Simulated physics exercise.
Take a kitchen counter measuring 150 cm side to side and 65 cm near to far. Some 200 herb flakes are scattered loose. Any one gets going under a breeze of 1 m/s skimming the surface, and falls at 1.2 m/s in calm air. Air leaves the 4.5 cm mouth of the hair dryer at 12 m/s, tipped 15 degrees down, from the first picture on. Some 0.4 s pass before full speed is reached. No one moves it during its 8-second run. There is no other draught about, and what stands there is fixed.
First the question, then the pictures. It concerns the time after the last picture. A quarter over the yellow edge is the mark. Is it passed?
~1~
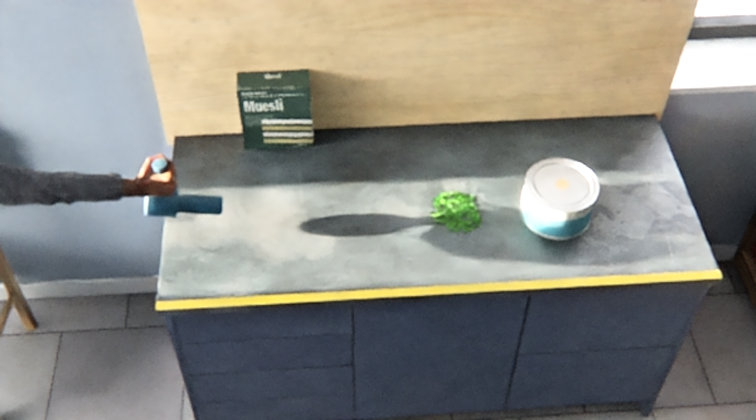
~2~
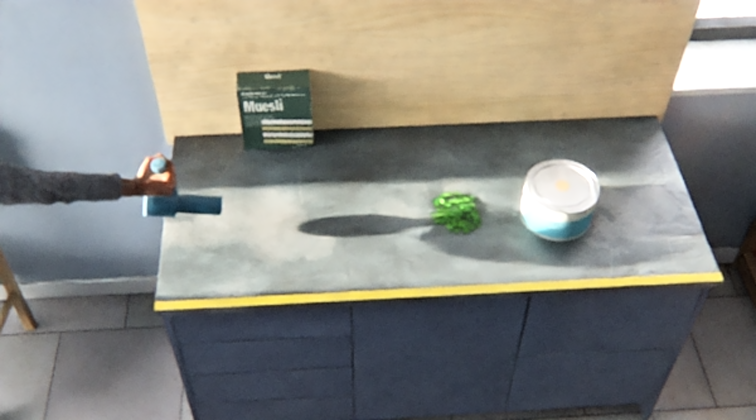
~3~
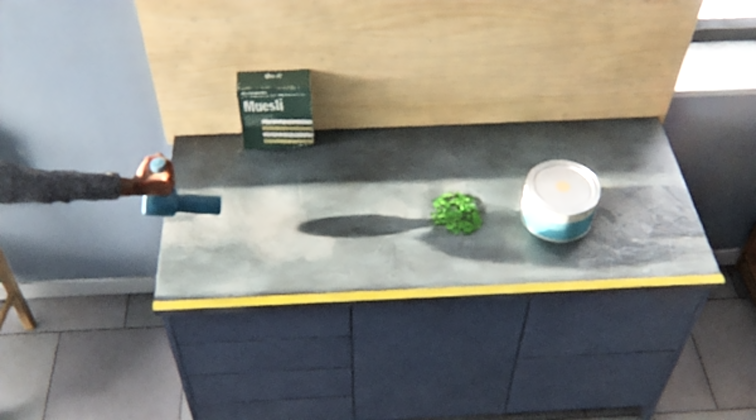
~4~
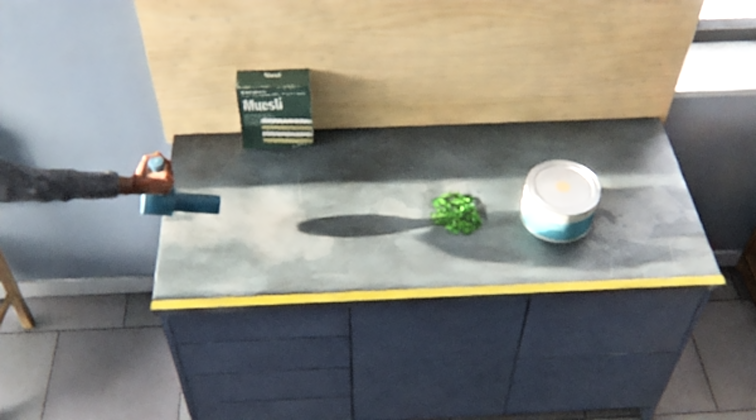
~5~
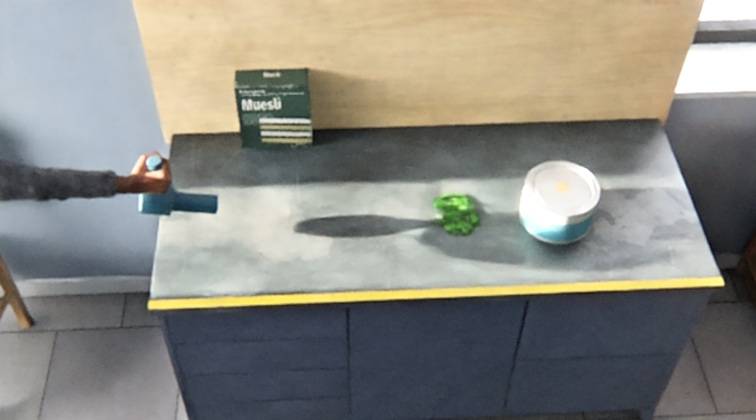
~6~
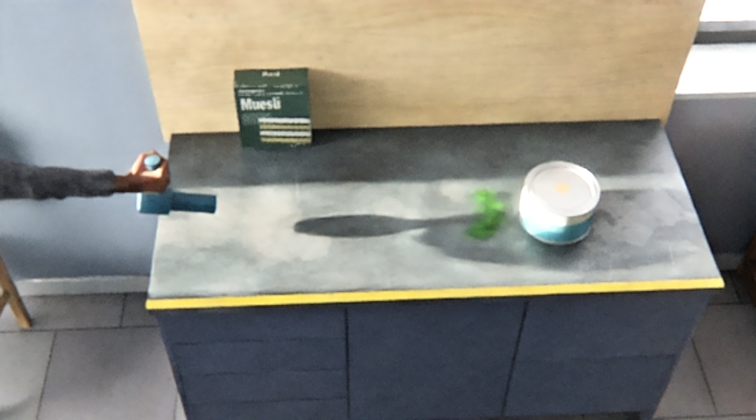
Yes, it is passed.
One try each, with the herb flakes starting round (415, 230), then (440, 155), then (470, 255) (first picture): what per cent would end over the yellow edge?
First try 70 %, second 0 %, third 70 %.
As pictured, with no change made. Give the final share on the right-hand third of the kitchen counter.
About 0 percent.
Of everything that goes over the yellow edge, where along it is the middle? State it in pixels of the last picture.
Close to pixel (631, 290).
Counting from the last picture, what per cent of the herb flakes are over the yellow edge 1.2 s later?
Roughly 50 per cent.
Then, 1.2 s after the last picture the count stands so, 50 % are over the yellow edge.
Then, 2.2 s after the last picture the count stands so, 52 % are over the yellow edge.
Then, 4.0 s after the last picture the count stands so, 52 % are over the yellow edge.
Then, 7.6 s after the last picture, at the end, 52 % are over the yellow edge.
